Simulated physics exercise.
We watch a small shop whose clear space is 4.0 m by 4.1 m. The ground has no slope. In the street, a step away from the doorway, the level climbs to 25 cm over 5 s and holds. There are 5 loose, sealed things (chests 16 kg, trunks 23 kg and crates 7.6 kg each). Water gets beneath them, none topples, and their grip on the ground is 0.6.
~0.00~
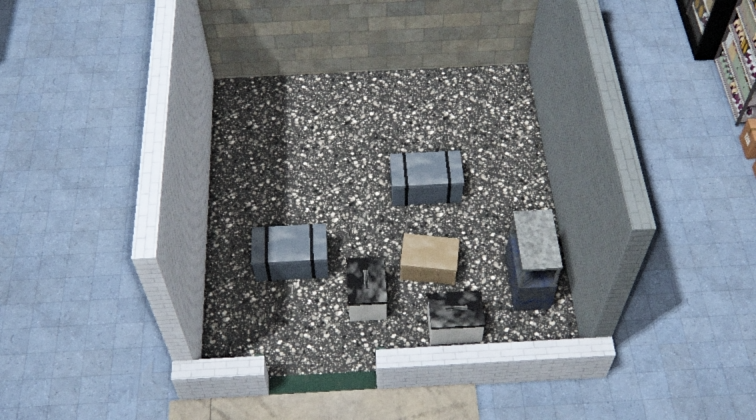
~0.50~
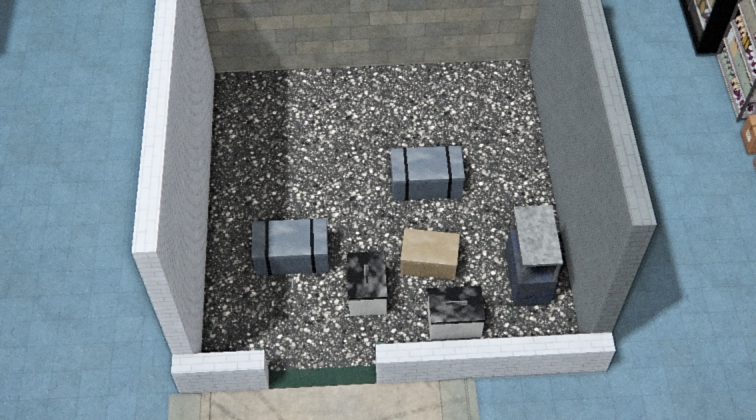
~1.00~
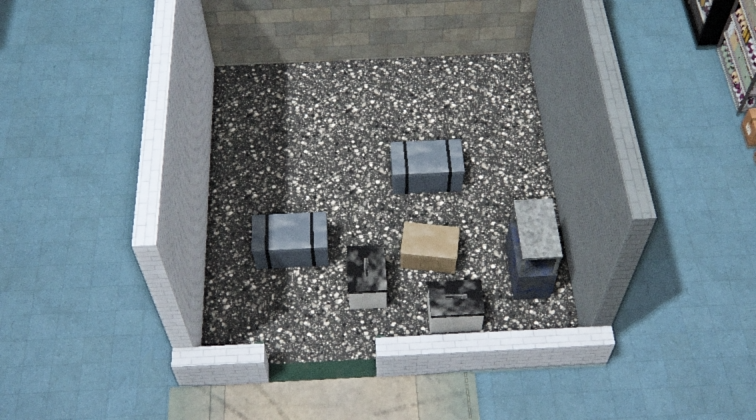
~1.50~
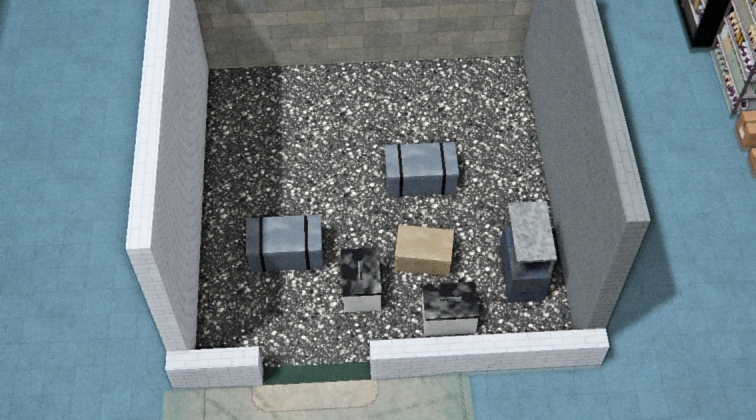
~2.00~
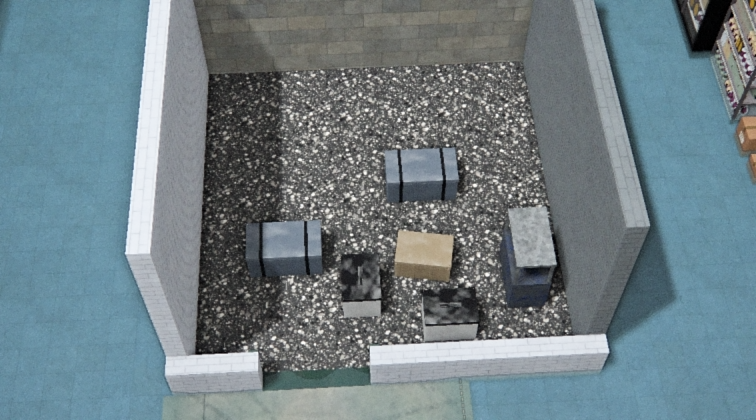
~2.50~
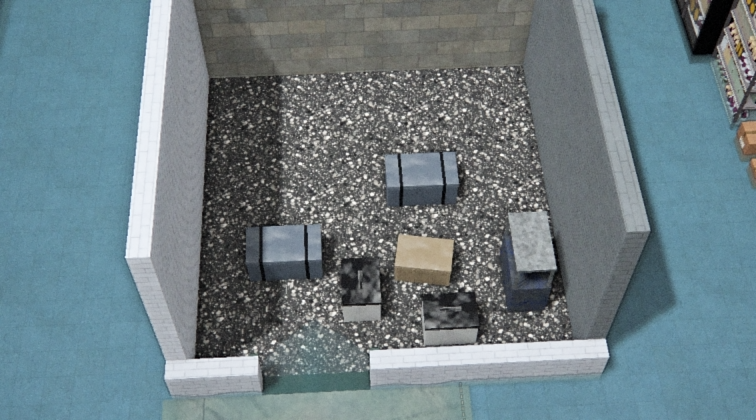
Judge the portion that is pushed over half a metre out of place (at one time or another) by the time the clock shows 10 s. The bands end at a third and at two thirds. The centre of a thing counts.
Share: Between one and two thirds.
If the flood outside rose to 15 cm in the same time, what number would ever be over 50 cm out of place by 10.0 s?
Then 1.
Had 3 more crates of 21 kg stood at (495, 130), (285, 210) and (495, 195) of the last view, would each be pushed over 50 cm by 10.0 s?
In that order: Short of it, past it, less.
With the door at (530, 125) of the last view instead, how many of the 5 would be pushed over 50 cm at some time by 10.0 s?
In that case 2 of them.
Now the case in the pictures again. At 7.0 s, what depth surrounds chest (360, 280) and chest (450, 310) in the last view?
About 5 and 2 cm.
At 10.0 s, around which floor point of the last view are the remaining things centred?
Around (411, 198).
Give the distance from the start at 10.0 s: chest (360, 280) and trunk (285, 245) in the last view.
In turn: 100 cm, 250 cm.
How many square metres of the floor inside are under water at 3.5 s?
About 2.0 m2.
After 3.5 s 0 of 5 are over 50 cm from their spots; 0 afloat.
After 4.5 s 0 of 5 are over 50 cm from their spots; 0 afloat.
After 7.0 s 3 of 5 are over 50 cm from their spots; 1 afloat.
After 10.0 s 3 of 5 are over 50 cm from their spots, and 3 have been at some point; 2 afloat.
